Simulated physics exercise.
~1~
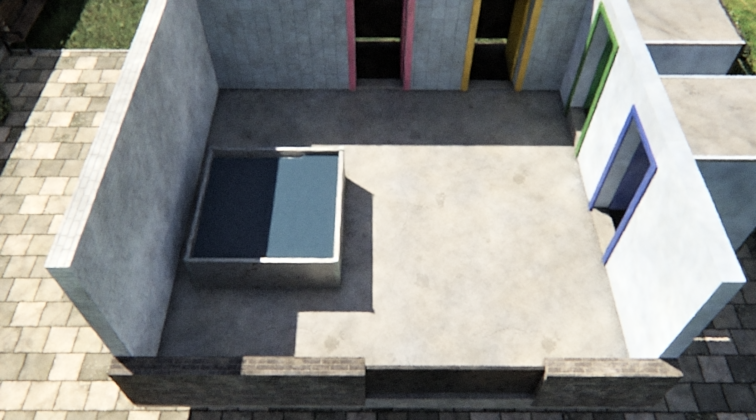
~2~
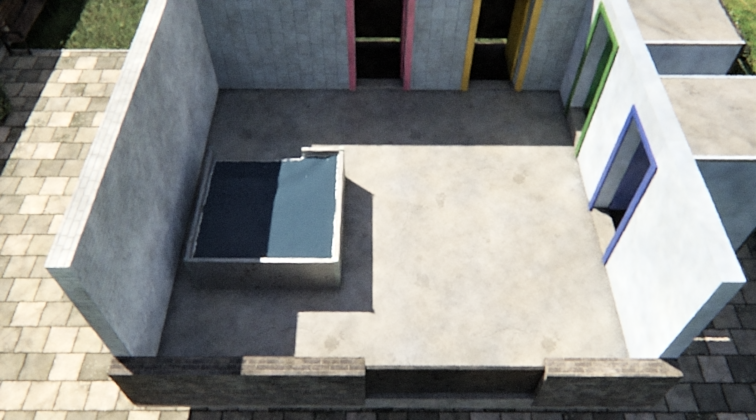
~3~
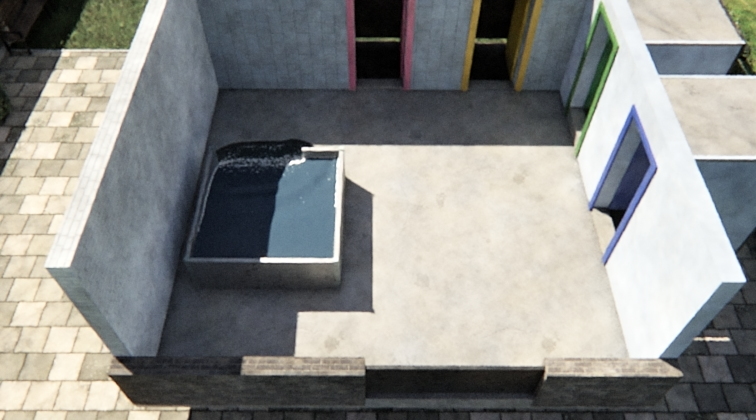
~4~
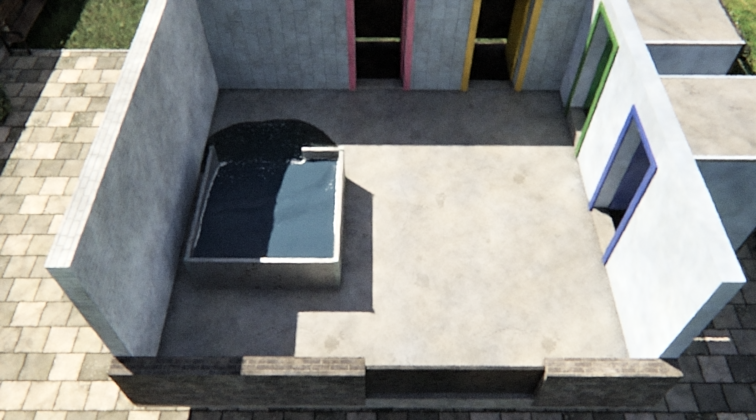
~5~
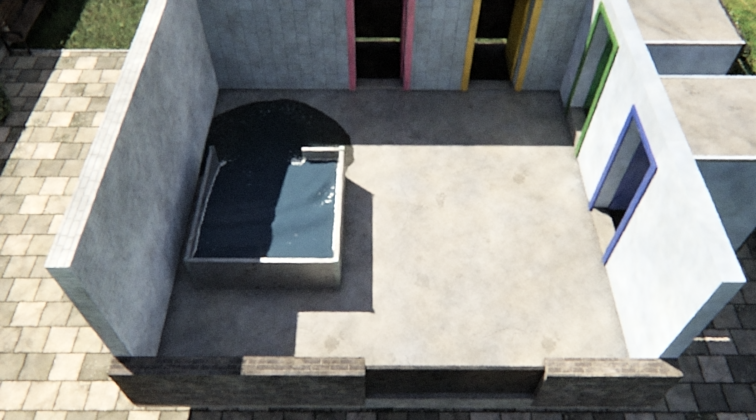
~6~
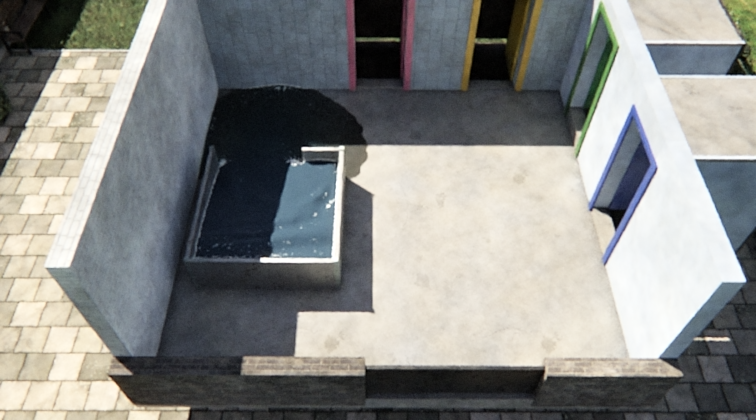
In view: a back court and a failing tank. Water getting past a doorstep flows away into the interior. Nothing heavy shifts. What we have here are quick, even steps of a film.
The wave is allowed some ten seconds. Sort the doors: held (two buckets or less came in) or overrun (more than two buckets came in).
Sorted: Pink door overrun, yellow door overrun, green door held, blue door held.
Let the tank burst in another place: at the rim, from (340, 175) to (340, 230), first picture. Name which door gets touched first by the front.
The door marked blue comes first.
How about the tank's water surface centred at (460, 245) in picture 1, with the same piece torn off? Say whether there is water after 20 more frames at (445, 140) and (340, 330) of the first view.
The first spot is swamped, the second spared.
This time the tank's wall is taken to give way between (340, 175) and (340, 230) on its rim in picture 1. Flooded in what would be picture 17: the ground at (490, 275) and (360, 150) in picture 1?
Submerged, then unwetted.
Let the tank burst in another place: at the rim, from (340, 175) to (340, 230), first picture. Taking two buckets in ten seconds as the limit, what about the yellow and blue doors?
Yellow: Over the line; blue: Over the line.
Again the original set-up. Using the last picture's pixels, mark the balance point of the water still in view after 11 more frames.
Around pixel (279, 168) of the last picture.
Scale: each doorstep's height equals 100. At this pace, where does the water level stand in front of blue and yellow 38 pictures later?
About 90 and 220 per cent.
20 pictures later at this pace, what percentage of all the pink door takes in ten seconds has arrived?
Estimated share: About 60 %.
A moment on, water covers 15 % of the floor; the pink door wet at the sill, nothing in, the yellow door not reached, the green door not reached, the blue door not reached.
Next, water covers 20 % of the floor; the pink door under two buckets in, the yellow door not reached, the green door not reached, the blue door not reached.
Then, water covers 45 % of the floor; the pink door over two buckets in, the yellow door wet at the sill, nothing in, the green door wet at the sill, nothing in, the blue door not reached.
Later, water covers 75 % of the floor; the pink door over two buckets in, the yellow door under two buckets in, the green door wet at the sill, nothing in, the blue door wet at the sill, nothing in.
In the end, water covers 95 % of the floor; the pink door over two buckets in, the yellow door over two buckets in, the green door wet at the sill, nothing in, the blue door wet at the sill, nothing in.
